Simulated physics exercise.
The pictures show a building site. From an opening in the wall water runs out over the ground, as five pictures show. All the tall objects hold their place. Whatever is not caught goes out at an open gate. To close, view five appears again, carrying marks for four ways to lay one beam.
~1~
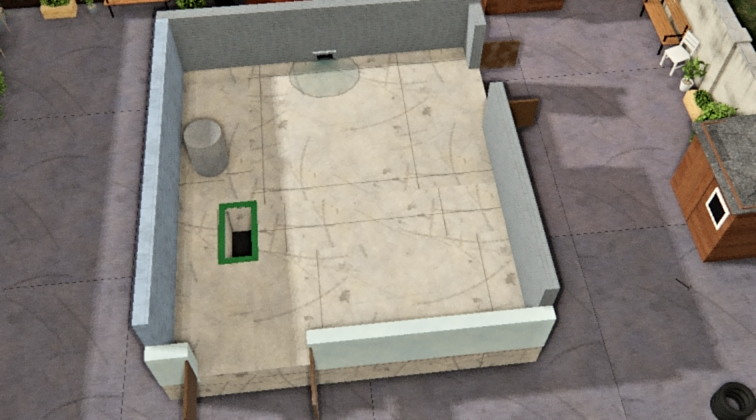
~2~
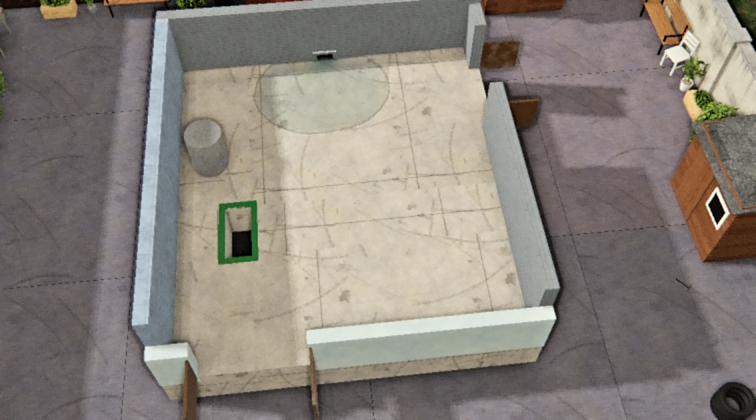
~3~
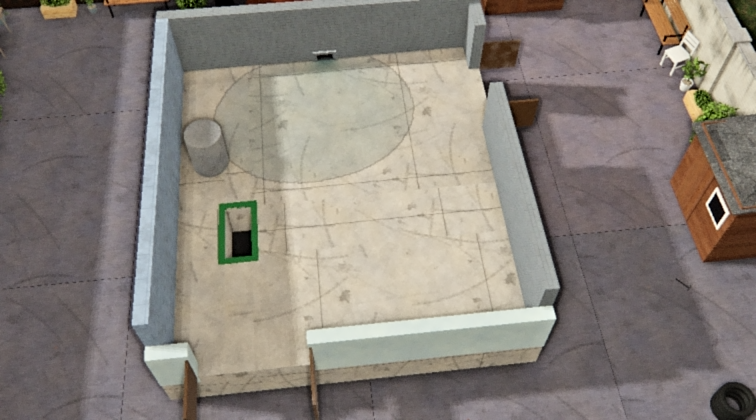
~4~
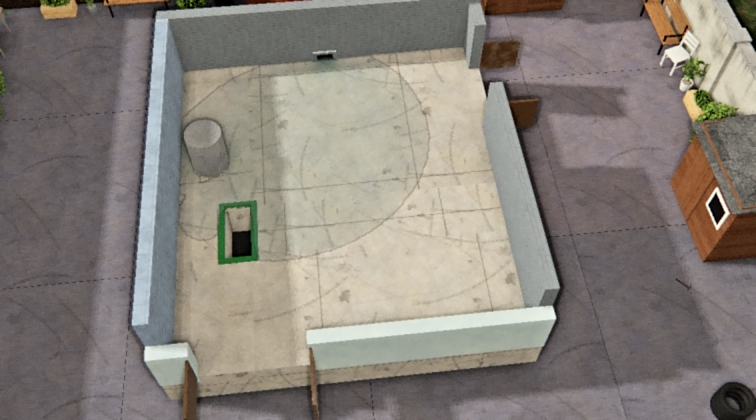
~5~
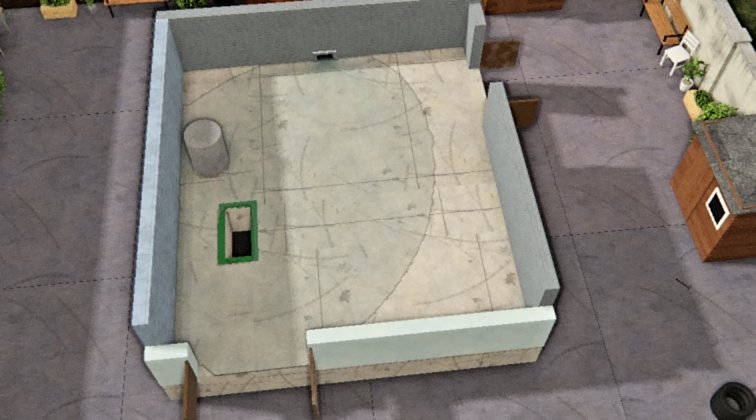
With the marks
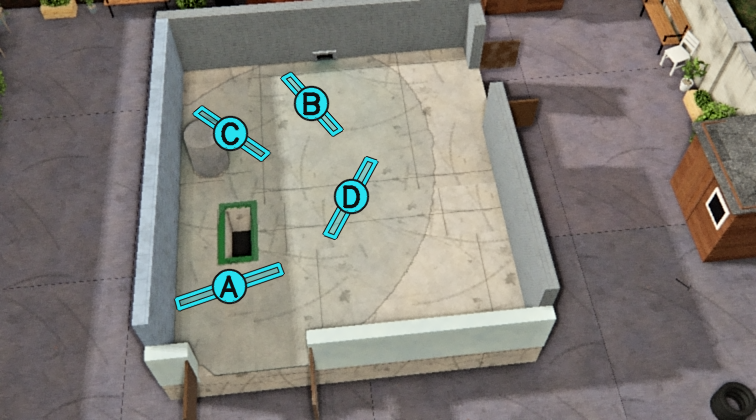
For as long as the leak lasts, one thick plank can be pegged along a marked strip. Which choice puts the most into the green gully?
A is best.
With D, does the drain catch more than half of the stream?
No.
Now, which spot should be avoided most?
It is B.
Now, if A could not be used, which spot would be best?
Spot D.
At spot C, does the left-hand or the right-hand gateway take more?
The left one.
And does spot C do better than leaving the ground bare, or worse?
Spot C is worse.
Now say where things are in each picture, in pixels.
Outfall at (325, 56); green gully at (238, 232); open gate at (255, 358); open gate at (475, 97); water covers 3 % of the ground and shows as far out as (337, 92); green gully still dry.
Water covers 11 % of the ground and shows as far out as (285, 125); green gully still dry.
Water covers 25 % of the ground and shows as far out as (300, 181); green gully still dry.
Water covers 43 % of the ground and shows as far out as (263, 254); green gully taking water.
Water covers 65 % of the ground and shows as far out as (182, 322); green gully taking water.
On the marked copy, A from (178, 303) to (280, 269); B from (286, 76) to (336, 131); C from (198, 110) to (264, 156); D from (330, 235) to (371, 160).
If A is chosen, about 56 % of the stream runs into the green gully, about 44 % out by the gates.
If B is chosen, about 8 % of the stream runs into the green gully, about 92 % out by the gates.
If C is chosen, about 21 % of the stream runs into the green gully, about 79 % out by the gates.
If D is chosen, about 36 % of the stream runs into the green gully, about 64 % out by the gates.
